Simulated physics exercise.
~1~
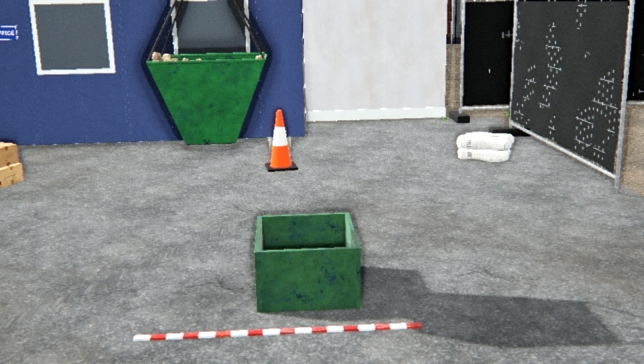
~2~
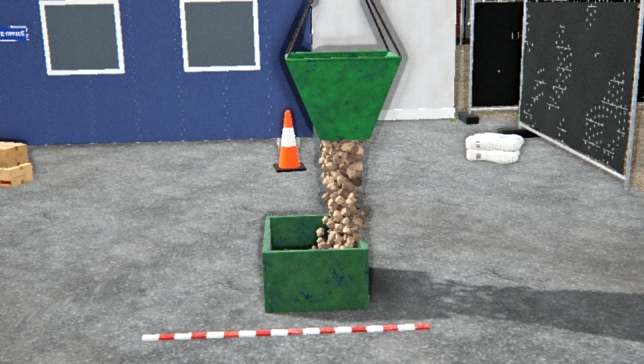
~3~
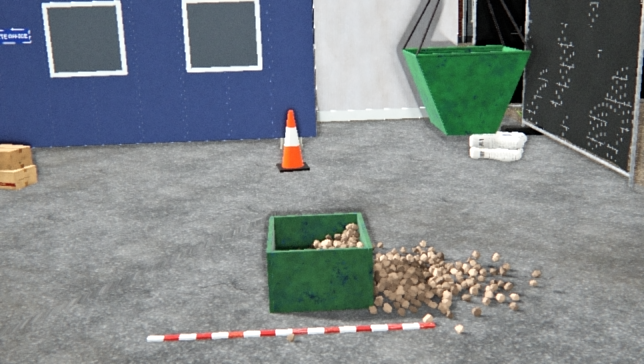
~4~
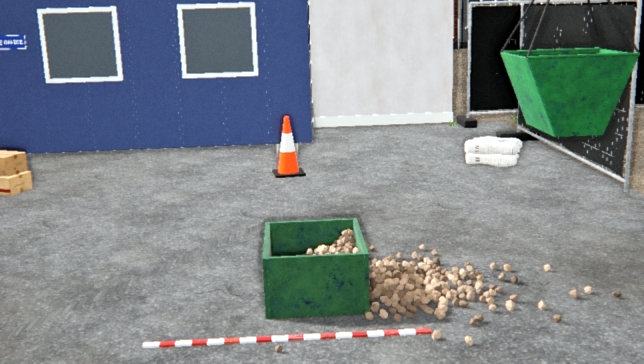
Green crane skip moving right and pouring brown stones into a green bin, with many spilling onto the ground to its right.
